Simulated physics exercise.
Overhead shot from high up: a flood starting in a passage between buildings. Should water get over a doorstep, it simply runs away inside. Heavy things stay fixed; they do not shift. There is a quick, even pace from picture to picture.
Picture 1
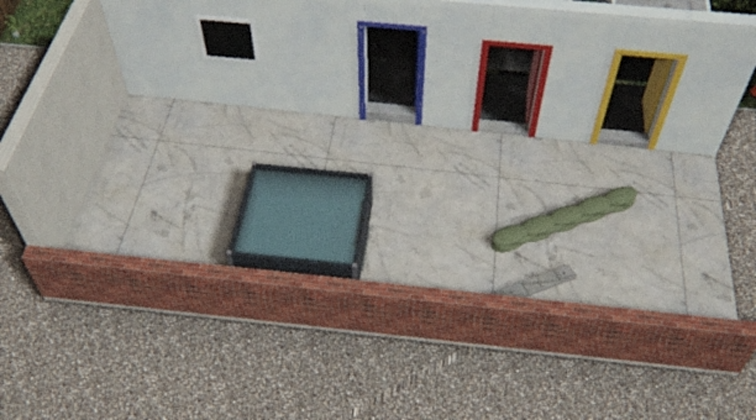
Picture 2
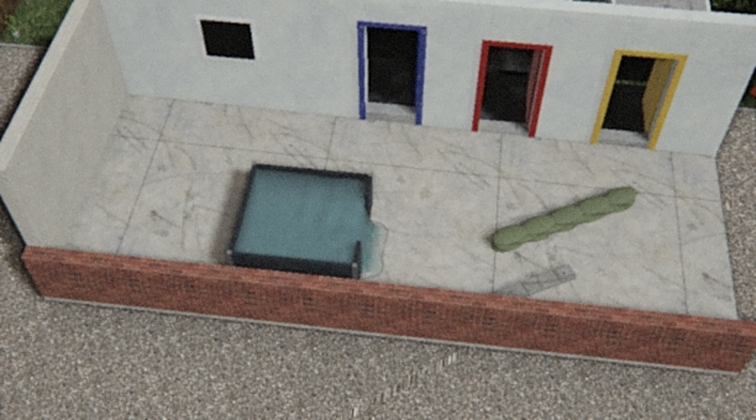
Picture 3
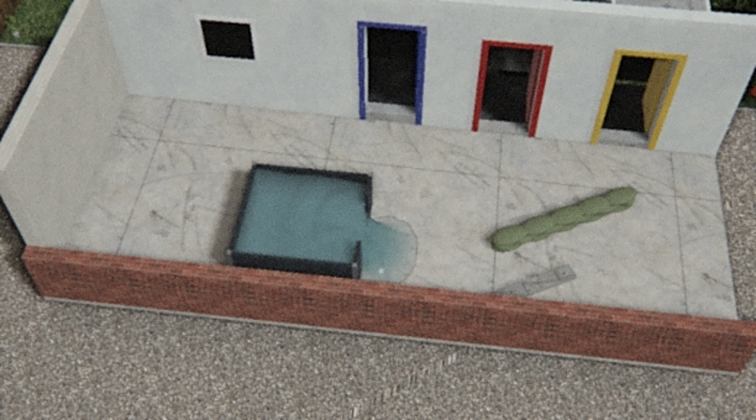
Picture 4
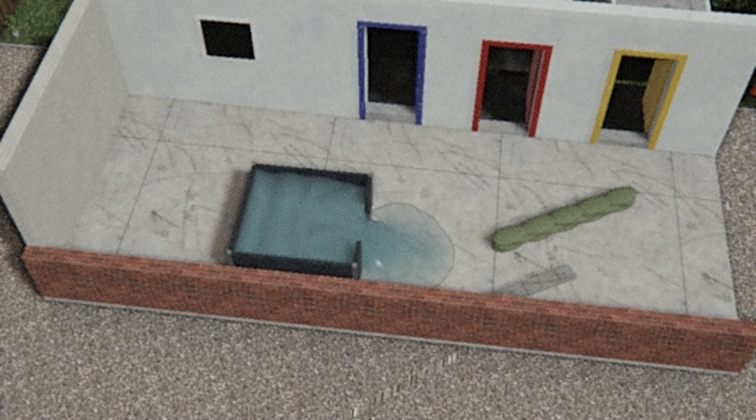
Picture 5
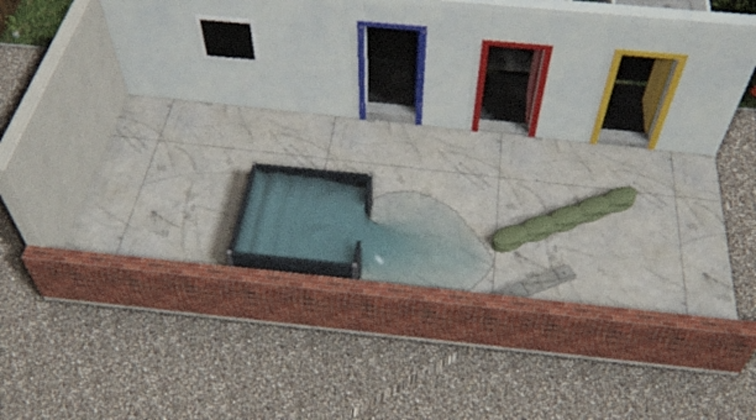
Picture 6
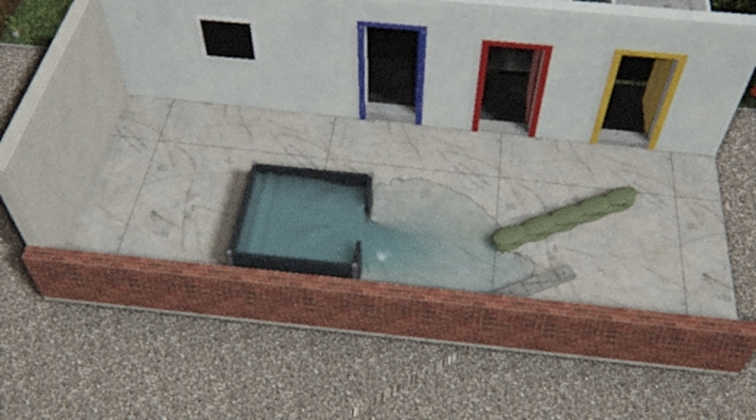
In a walled yard, water pours from a tank's right side and spreads to a green hedge.
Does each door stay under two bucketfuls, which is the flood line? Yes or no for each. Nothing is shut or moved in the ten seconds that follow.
Yellow door - yes, stays under; red door - yes, stays under; blue door - yes, stays under.
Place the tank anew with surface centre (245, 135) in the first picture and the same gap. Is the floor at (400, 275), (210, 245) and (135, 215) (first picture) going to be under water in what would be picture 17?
Result: Inundated; spared; spared.
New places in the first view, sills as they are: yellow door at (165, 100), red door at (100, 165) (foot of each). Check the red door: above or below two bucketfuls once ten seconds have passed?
Result - the red one stays within limits.
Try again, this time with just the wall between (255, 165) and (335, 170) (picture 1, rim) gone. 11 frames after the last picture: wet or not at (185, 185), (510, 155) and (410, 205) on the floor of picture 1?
Point one not reached; point two reached; point three not reached.
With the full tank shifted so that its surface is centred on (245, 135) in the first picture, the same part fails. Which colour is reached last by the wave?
Bringing up the rear is the yellow one.
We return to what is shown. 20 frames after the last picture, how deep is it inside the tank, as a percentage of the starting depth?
36 percent or so.
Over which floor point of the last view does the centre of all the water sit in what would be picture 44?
Centre: Close to (455, 238).
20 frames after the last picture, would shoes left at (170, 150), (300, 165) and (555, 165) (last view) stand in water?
First spot not wet, second not wet, third soaked.
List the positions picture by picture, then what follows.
The open tank at (302, 216) is whole and still, in the first frame.
The front is at (371, 274), out from the gap at (361, 238), in the second frame.
The front is at (406, 272), out from the gap at (361, 239), in the third frame.
Water pours out at (361, 240) and has run to (448, 264), in the fourth frame.
The front is at (486, 266), out from the gap at (361, 239), in the fifth frame.
The front is at (528, 264), out from the gap at (361, 239), in the sixth frame.
A moment on, water covers 25 % of the floor; the yellow door not reached, the red door not reached, the blue door not reached.
Next, water covers 45 % of the floor; the yellow door wet at the sill, nothing in, the red door wet at the sill, nothing in, the blue door not reached.
Then, water covers 50 % of the floor; the yellow door under two buckets in, the red door under two buckets in, the blue door not reached.
Later, water covers 50 % of the floor; the yellow door under two buckets in, the red door under two buckets in, the blue door not reached.
In the end, water covers 45 % of the floor; the yellow door under two buckets in, the red door under two buckets in, the blue door not reached.
